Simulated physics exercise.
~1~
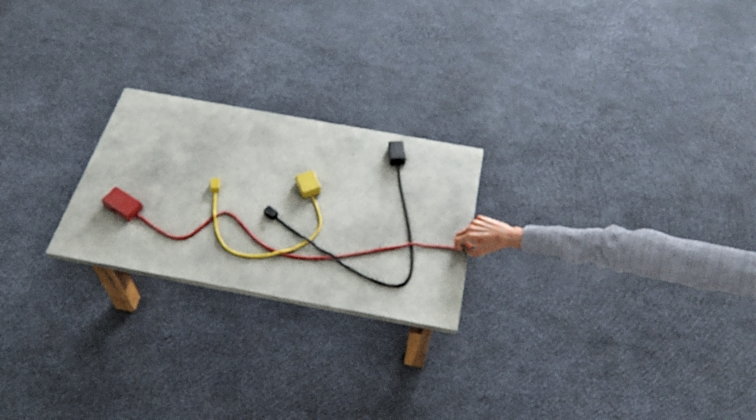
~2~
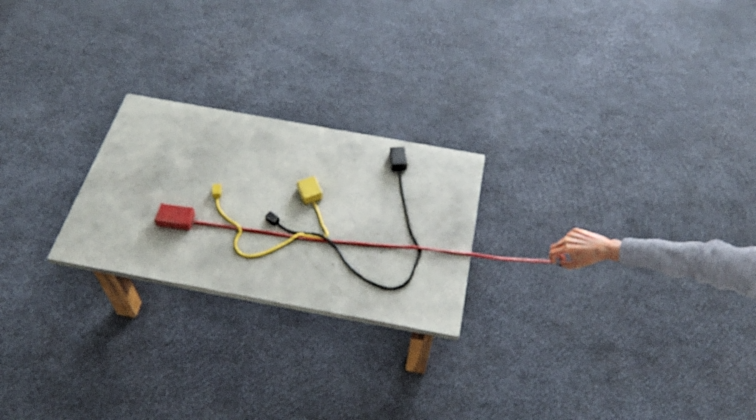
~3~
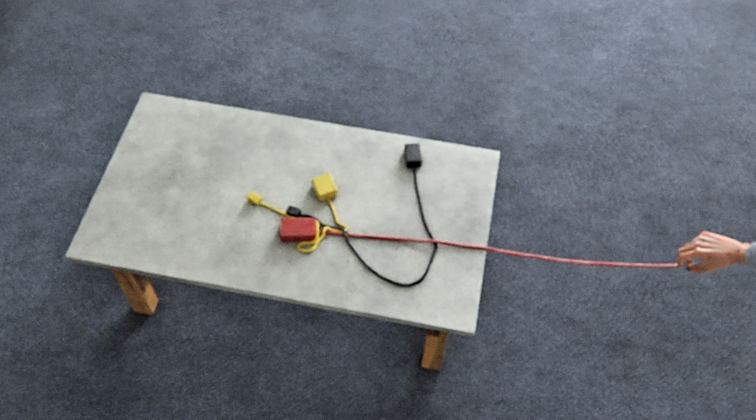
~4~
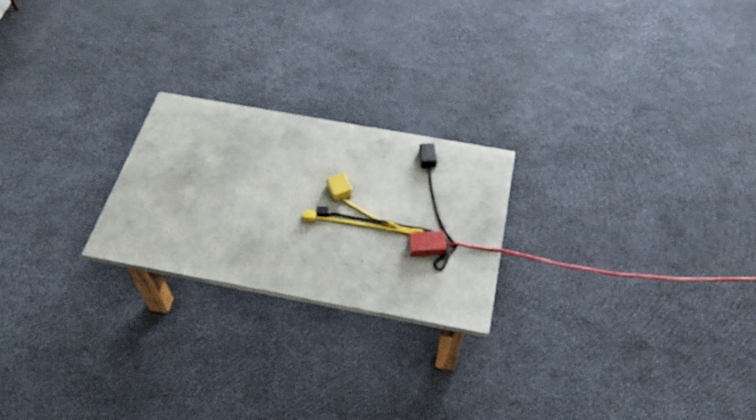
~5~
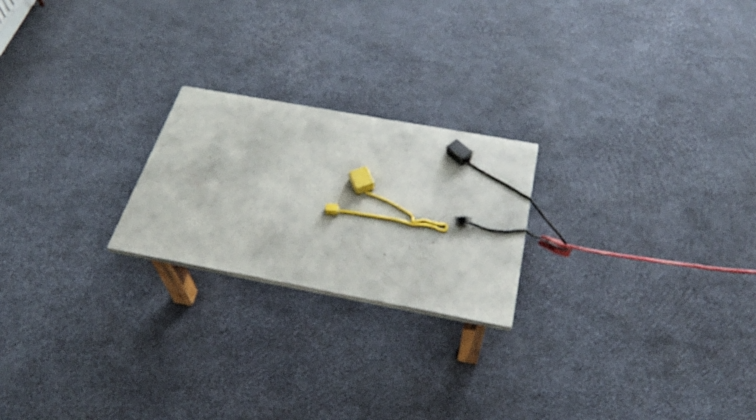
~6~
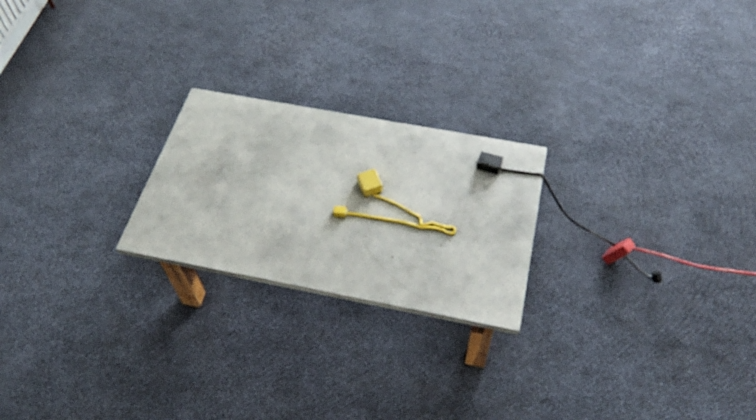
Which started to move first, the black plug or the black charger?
The black plug started to move first, sliding right while the black charger was still in its place. The black charger only shifted later, as the red charger reached the right edge.
On a pale grey tabletop, a hand pulled the red lead out over the right edge from among yellow and black ones, dragging its charger and the black plug off the top, while the yellow lead stayed behind, pulled into a narrow bend.
